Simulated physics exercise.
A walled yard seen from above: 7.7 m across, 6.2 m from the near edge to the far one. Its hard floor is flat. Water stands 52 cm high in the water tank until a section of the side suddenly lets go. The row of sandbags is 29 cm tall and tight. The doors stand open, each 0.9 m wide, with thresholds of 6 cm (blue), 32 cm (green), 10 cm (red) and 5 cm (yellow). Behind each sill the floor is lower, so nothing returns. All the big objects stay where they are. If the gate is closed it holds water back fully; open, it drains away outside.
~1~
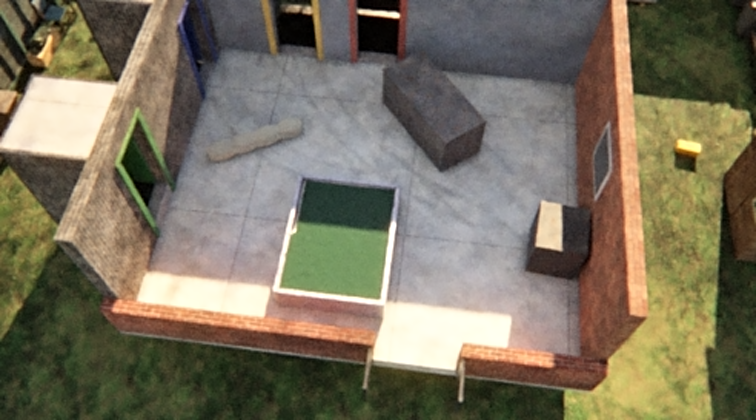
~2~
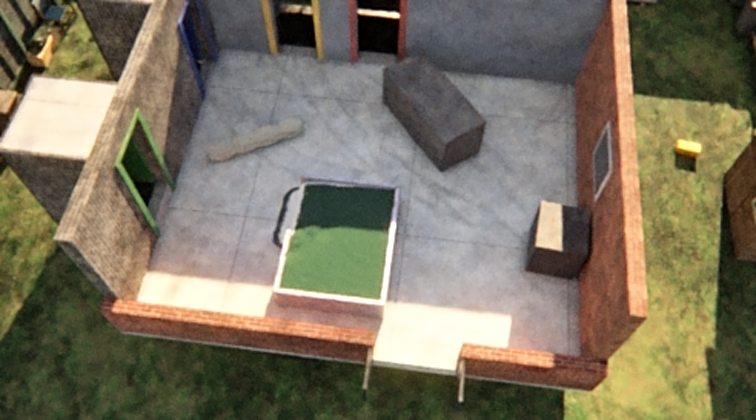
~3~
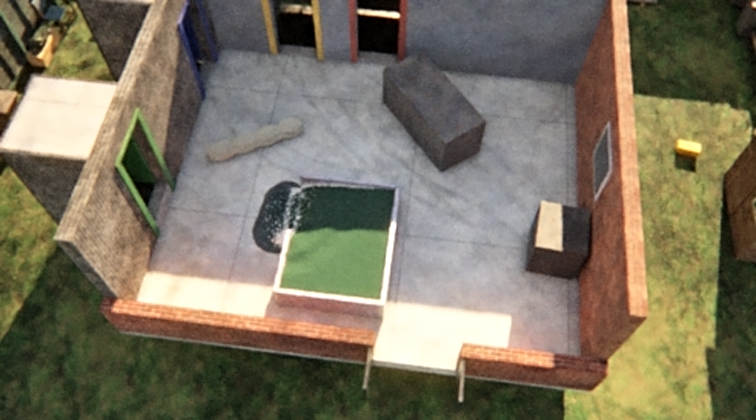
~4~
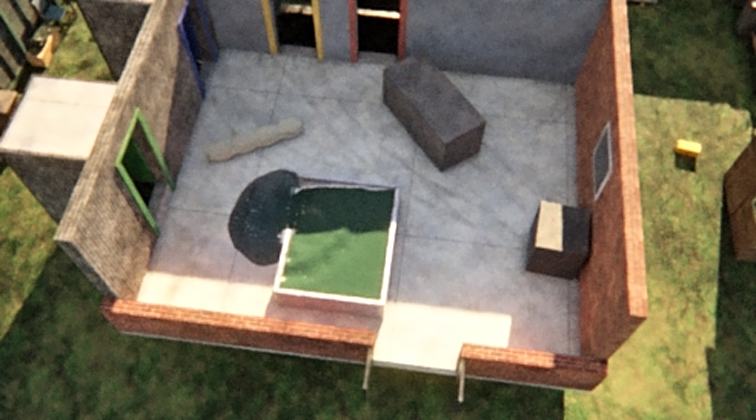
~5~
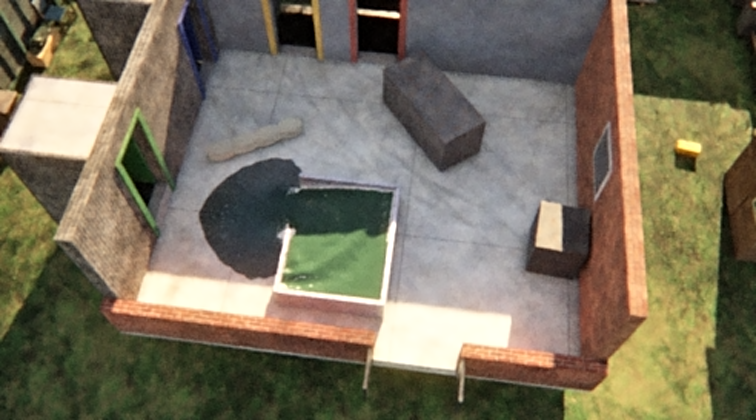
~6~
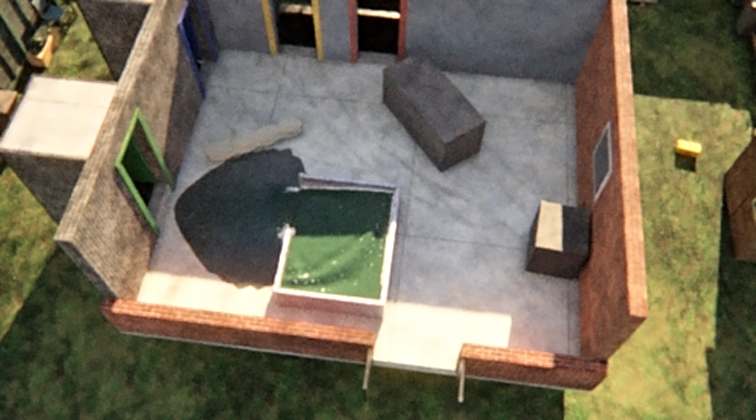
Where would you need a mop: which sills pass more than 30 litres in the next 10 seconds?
Within that time: At the blue door it stays under the limit; at the green door it stays under the limit; at the red door it stays under the limit; at the yellow door it stays under the limit.
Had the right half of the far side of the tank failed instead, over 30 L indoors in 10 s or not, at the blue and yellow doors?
Against that limit: Blue over, yellow over.
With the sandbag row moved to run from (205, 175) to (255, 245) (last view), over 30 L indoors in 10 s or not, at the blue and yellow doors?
Against that limit: Blue over, yellow over.
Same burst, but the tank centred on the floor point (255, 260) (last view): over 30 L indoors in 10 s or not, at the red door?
Then: Red below.
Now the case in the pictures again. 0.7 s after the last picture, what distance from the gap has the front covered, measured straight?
Roughly 3.0 m.
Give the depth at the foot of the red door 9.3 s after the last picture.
Some 6.5 cm.
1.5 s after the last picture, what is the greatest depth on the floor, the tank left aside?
Roughly 32 cm.
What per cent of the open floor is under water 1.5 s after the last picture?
About 20 per cent.
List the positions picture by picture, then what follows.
The first picture shows still water, 52 cm deep, in the water tank at (340, 238).
In the second picture, water pours out at (299, 214) and has run 0.6 m, to (294, 192); typically 8 cm deep outside, 52 cm at the water tank's back.
In the third picture, the front is at (279, 188), 0.8 m from the gap at (299, 215); 0.8 m2 of floor is under water; 52 cm left at the back of the water tank.
In the fourth picture, the front is at (234, 227), 1.2 m from the gap at (299, 215); 1.7 m2 of floor is under water; 52 cm left at the back of the water tank.
In the fifth picture, water pours out at (299, 215) and has run 1.8 m, to (205, 215); typically 5 cm deep outside, 50 cm at the water tank's back.
In the sixth picture, water pours out at (299, 215) and has run 2.3 m, to (184, 199); typically 4 cm deep outside, 46 cm at the water tank's back.
Then, 0.7 s after the last picture water covers 15 % of the floor and is deepest (30 cm) near (294, 206); blue door not reached, green door 25 cm at the sill, 0 L in, red door not reached, yellow door not reached.
Then, 1.5 s after the last picture water covers 20 % of the floor and is deepest (32 cm) near (188, 177); blue door 2 cm at the sill, 0 L in, green door 27 cm at the sill, 0 L in, red door not reached, yellow door not reached.
Then, 2.8 s after the last picture water covers 40 % of the floor and is deepest (26 cm) near (133, 315); blue door 4 cm at the sill, 0 L in, green door 18 cm at the sill, 0 L in, red door not reached, yellow door 8 cm at the sill, 0 L in.
Then, 5.3 s after the last picture water covers 60 % of the floor and is deepest (16 cm) near (272, 302); blue door 4 cm at the sill, 1 L in, green door 14 cm at the sill, 0 L in, red door 3 cm at the sill, 0 L in, yellow door 6 cm at the sill, 7 L in.
Then, 9.3 s after the last picture water covers 75 % of the floor and is deepest (10 cm) near (272, 302); blue door 3 cm at the sill, 3 L in, green door 8 cm at the sill, 0 L in, red door 7 cm at the sill, 0 L in, yellow door 5 cm at the sill, 9 L in.
